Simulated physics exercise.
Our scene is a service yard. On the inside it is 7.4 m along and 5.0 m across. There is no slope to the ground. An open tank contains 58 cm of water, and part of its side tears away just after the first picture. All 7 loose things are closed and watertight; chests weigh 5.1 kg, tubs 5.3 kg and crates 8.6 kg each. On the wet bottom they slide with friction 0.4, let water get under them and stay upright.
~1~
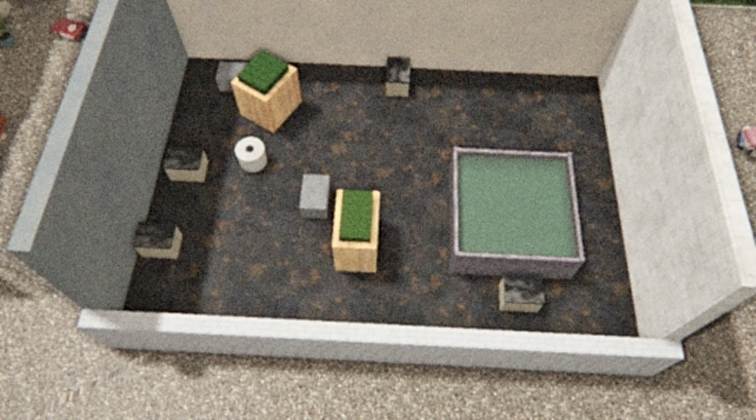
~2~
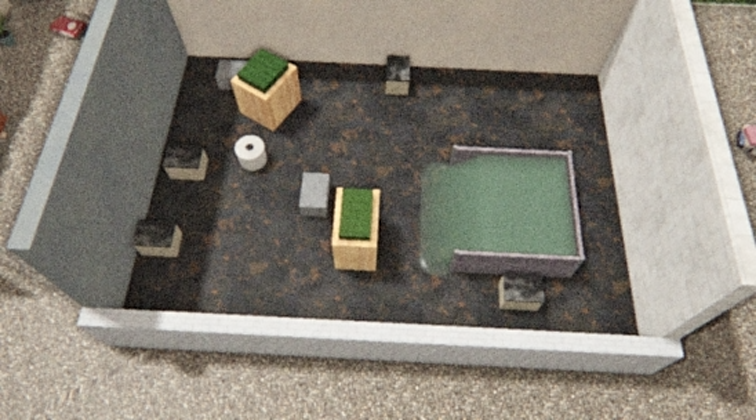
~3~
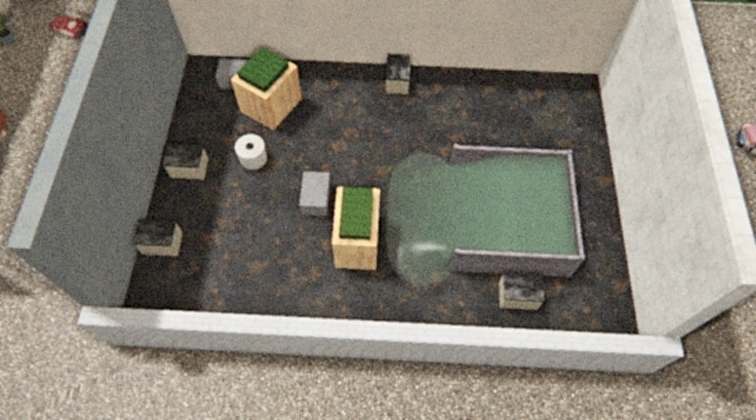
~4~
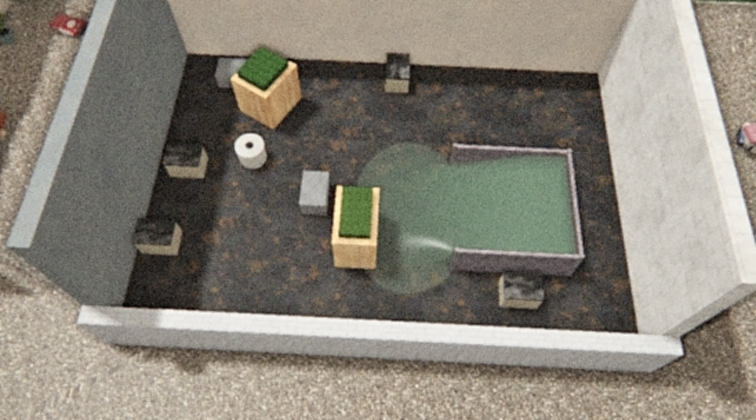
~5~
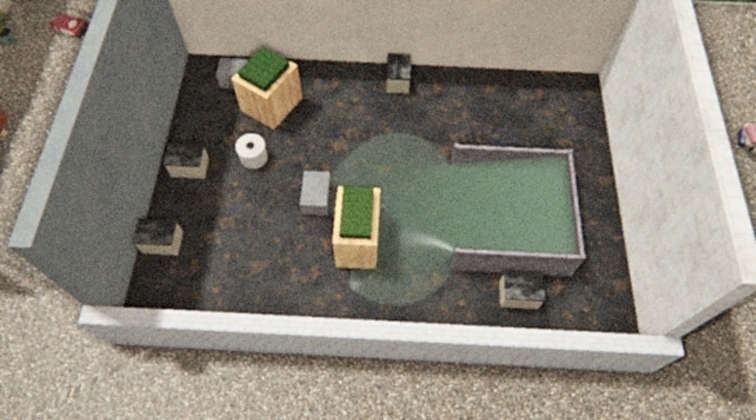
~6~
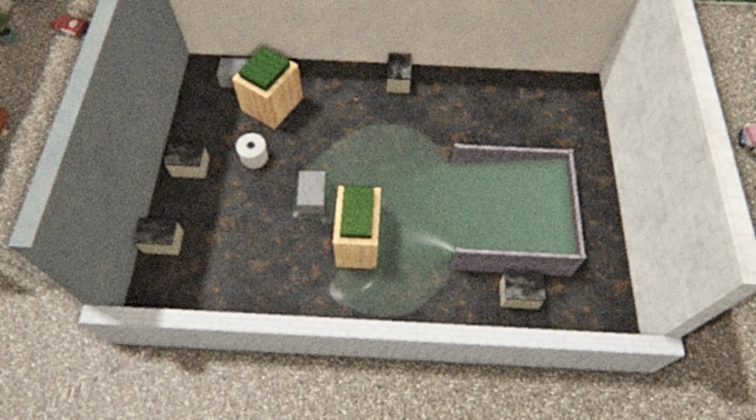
Open tank in a walled yard losing its left side, green water spreading leftward around a wooden tub and nudging a grey block.
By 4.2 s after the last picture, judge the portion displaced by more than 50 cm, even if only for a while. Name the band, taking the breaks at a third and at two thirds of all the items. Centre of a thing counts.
A clear majority gets shifted, two thirds or beyond.
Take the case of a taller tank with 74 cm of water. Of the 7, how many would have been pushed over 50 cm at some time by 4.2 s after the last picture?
Then it comes to 7.
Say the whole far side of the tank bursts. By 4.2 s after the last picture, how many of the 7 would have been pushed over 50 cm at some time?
Then it comes to 3 of them.
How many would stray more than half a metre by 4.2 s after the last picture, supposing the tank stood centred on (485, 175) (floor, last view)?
That would give 6.
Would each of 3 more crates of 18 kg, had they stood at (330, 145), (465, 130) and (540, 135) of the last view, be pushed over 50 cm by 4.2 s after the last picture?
Going through them, I'd say exceeds it, falls short and finally falls short.
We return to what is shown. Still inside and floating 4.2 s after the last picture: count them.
The count is 6.
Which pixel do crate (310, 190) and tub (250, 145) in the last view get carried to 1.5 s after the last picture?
I'd say close to (161, 203) and close to (176, 118).
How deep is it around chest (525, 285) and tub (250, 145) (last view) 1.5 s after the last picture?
About 0 and 8 cm.
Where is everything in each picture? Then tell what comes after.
The first frame shows a crate at (315, 192) rests on the ground; a chest at (398, 69), on the bottom; 2.9 m2 under water; 0 of 7 have shifted.
The second frame shows a crate at (314, 190), on the bottom; a chest at (398, 67), on the bottom; water covers 3.7 m2; 0 of 7 have shifted.
The third frame shows a crate at (315, 189) rests on the ground; a chest at (398, 66) rests on the ground; 4.9 m2 under water; 0 of 7 have shifted.
The fourth frame shows a crate at (314, 188) rests on the ground; a chest at (398, 65), on the bottom; 5.9 m2 under water; 0 of 7 have shifted.
The fifth frame shows a crate at (315, 188), on the bottom; a chest at (399, 66), on the bottom; 7.0 m2 under water; 0 of 7 have shifted.
The sixth frame shows a crate at (311, 188), on the bottom, 7 cm from its start; a chest at (399, 65) rests on the ground; 8.1 m2 under water; 1 of 7 have shifted.
Then, 0.4 s after the last picture 1 of 7 are over 50 cm from their spots; 0 afloat.
Then, 1.5 s after the last picture 2 of 7 are over 50 cm from their spots; 2 afloat.
Then, 2.8 s after the last picture 5 of 7 are over 50 cm from their spots; 5 afloat.
Then, 4.2 s after the last picture 5 of 7 are over 50 cm from their spots, and 6 have been at some point; 6 afloat.
